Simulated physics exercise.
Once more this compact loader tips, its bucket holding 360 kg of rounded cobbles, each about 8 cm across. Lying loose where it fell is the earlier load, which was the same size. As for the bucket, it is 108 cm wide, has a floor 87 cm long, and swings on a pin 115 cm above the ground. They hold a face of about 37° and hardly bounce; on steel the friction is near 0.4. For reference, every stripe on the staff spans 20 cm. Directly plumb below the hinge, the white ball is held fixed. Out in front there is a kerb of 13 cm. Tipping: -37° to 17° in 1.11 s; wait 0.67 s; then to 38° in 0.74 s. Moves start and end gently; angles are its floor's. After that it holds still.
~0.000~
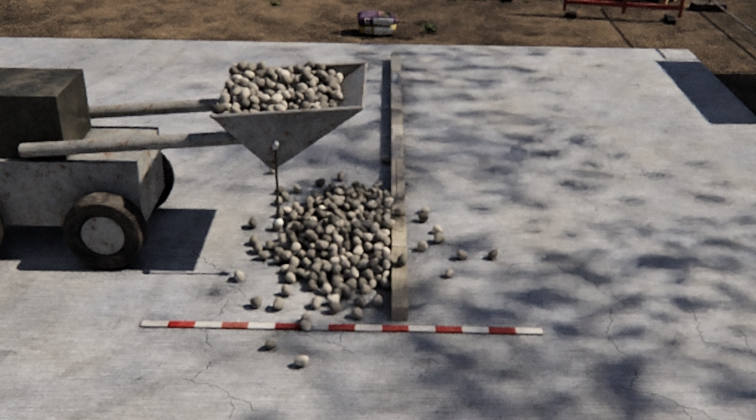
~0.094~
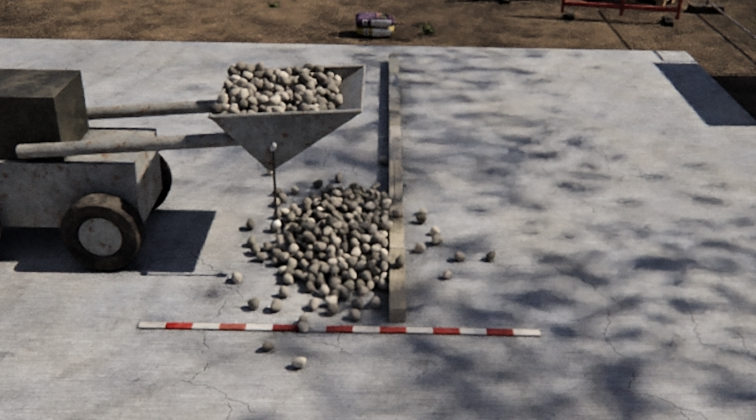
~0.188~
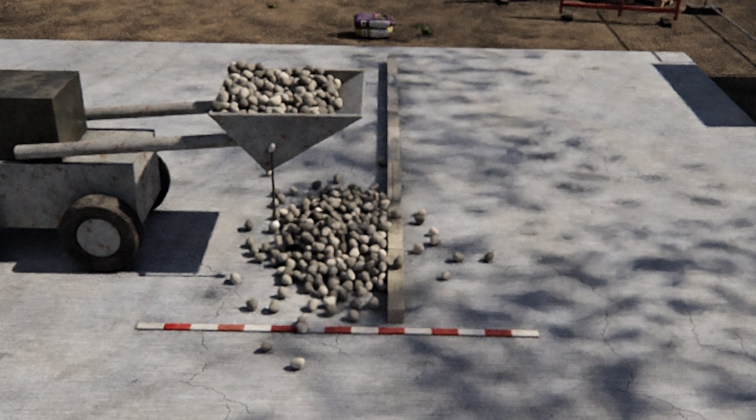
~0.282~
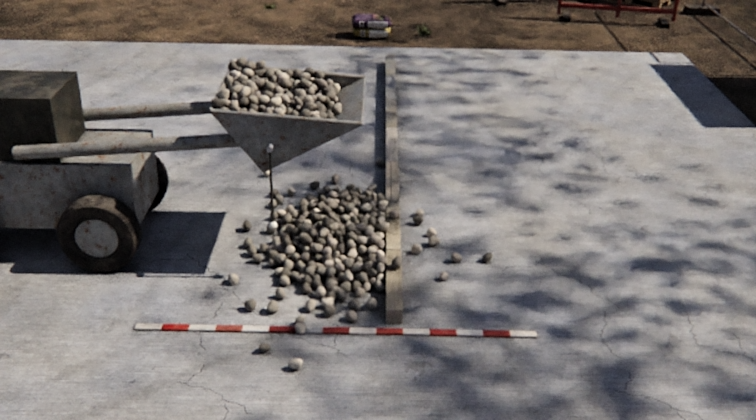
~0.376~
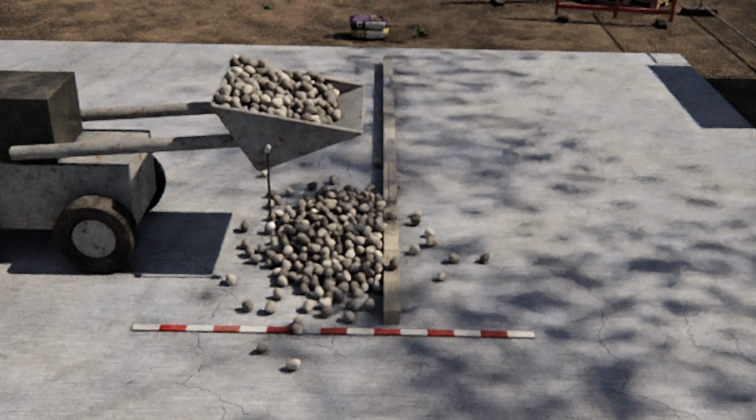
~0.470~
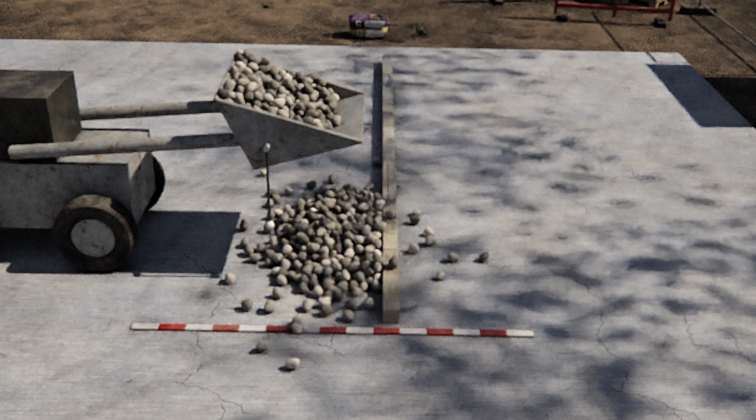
The clip opens on a small wheeled loader at left, its raised bucket heaped with rounded grey stones above a loose pile lying against a low kerb, behind a red-and-white striped staff. The bucket gradually tilts forward, its right lip lowering as the stones inside shift and mound higher.
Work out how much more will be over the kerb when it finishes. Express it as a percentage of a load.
Around 45 out of 100.
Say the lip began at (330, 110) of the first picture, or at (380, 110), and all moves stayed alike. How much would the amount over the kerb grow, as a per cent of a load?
Near 15 in a hundred first, near 65 in a hundred second.
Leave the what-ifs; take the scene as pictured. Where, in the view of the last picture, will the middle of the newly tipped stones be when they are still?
I'd point to about (390, 228).
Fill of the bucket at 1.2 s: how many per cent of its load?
Close to 95 per cent of the load.
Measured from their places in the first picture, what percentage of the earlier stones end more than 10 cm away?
Estimate: 0 %, roughly.
After 0.8 s the floor is at 8°; in per cent of one load, 100 in the bucket, 99 on this side of the kerb, 2 over the kerb; the foremost stones are at (435, 242).
After 1.2 s the floor is at 17°; in per cent of one load, 97 in the bucket, 102 on this side of the kerb, 2 over the kerb; the foremost stones are at (435, 242).
After 3.0 s the floor is at 38°; in per cent of one load, 0 in the bucket, 158 on this side of the kerb, 43 over the kerb; the foremost stones are at (525, 227).
After 5.6 s the floor is at 38°; in per cent of one load, 0 in the bucket, 153 on this side of the kerb, 47 over the kerb; the foremost stones are at (527, 227). Net gain over the kerb, 45.
